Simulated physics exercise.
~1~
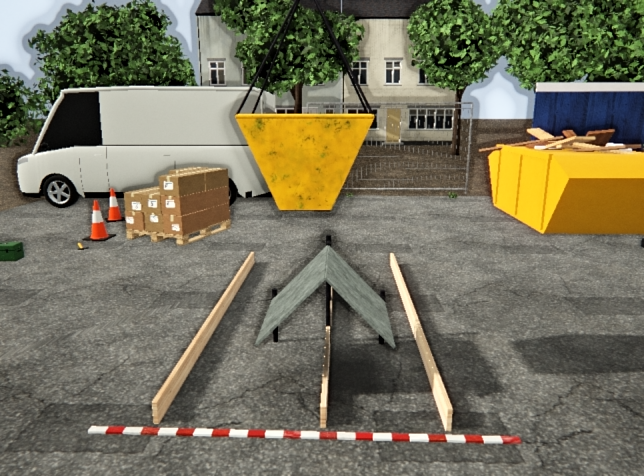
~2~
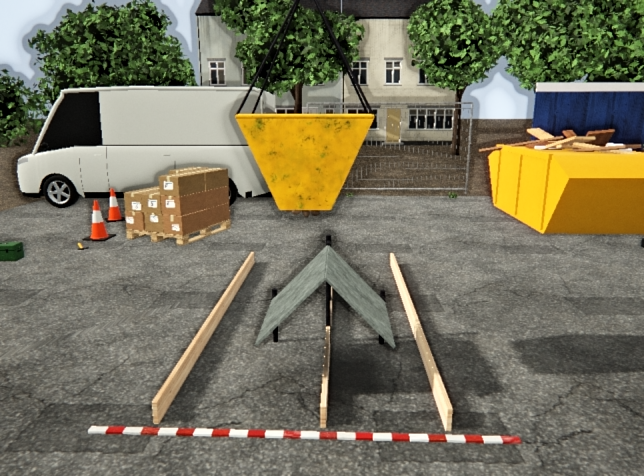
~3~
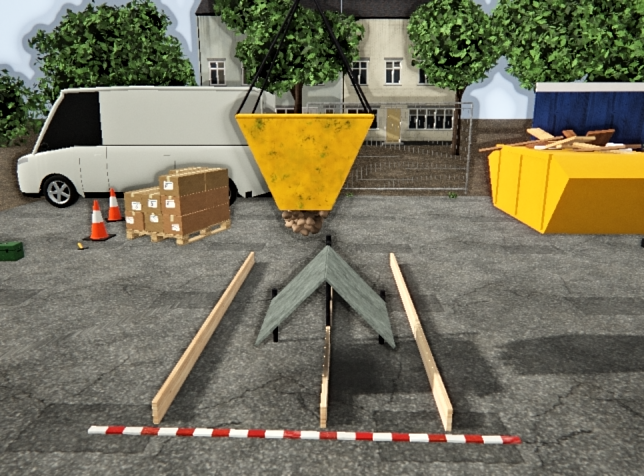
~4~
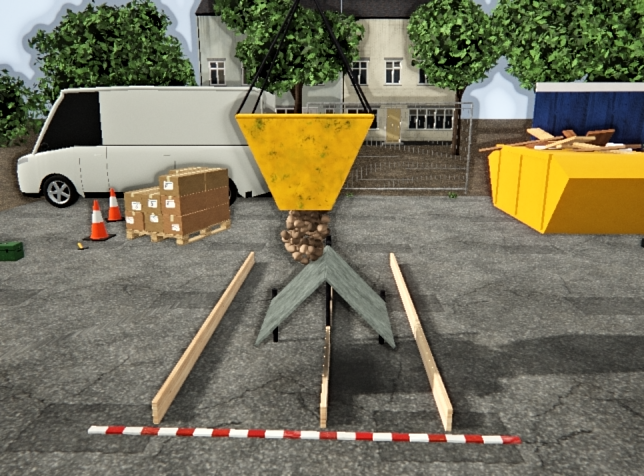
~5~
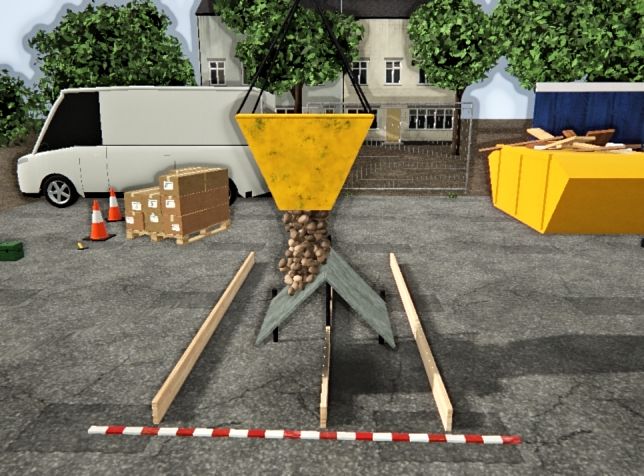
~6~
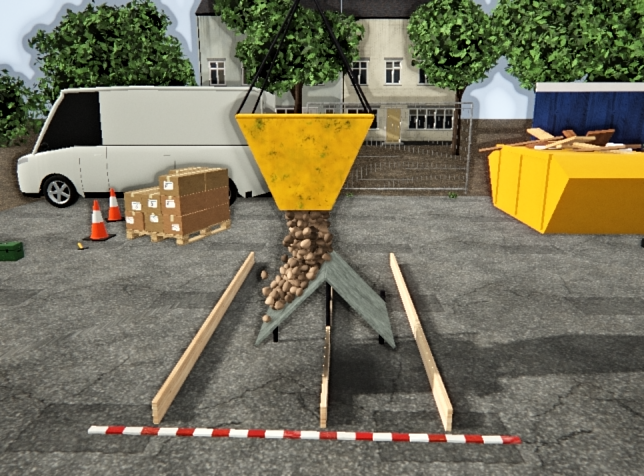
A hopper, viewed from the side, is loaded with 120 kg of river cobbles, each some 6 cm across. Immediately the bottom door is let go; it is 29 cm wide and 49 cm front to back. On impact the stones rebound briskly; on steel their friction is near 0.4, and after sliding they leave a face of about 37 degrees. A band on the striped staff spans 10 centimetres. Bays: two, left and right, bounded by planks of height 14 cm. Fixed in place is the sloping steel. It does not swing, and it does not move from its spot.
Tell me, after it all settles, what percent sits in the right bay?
I'd put it at about 4 percent.
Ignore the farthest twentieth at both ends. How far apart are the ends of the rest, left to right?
It covers roughly 60 centimetres from left to right.
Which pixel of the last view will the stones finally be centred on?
Centre at rest: Roughly (220, 367).
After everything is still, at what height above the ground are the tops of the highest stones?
They end up some 20 centimetres high.
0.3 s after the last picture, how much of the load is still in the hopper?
5 %, roughly.
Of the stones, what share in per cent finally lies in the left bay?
90 % of the load.
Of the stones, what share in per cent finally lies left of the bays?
Close to 5 in a hundred.
Then, 0.3 s after the last picture, 3 % in the hopper, 46 % on the steel, 51 % falling or lying in the left bay; the stones farthest right are at (373, 294).
Then, 0.7 s after the last picture, 0 % in the hopper, 8 % on the steel, 1 % falling or lying left of the bays, 88 % falling or lying in the left bay, 3 % falling or lying in the right bay; the stones farthest right are at (417, 356).
Then, 1.3 s after the last picture, 0 % in the hopper, 4 % falling or lying left of the bays, 92 % falling or lying in the left bay, 4 % falling or lying in the right bay; the stones farthest right are at (420, 373).
Then, 2.2 s after the last picture, 0 % in the hopper, 4 % falling or lying left of the bays, 92 % falling or lying in the left bay, 4 % falling or lying in the right bay; the stones farthest right are at (420, 373).
Then, 4.1 s after the last picture, 0 % in the hopper, 4 % left of the bays, 92 % in the left bay, 4 % in the right bay; the stones farthest right are at (420, 373).
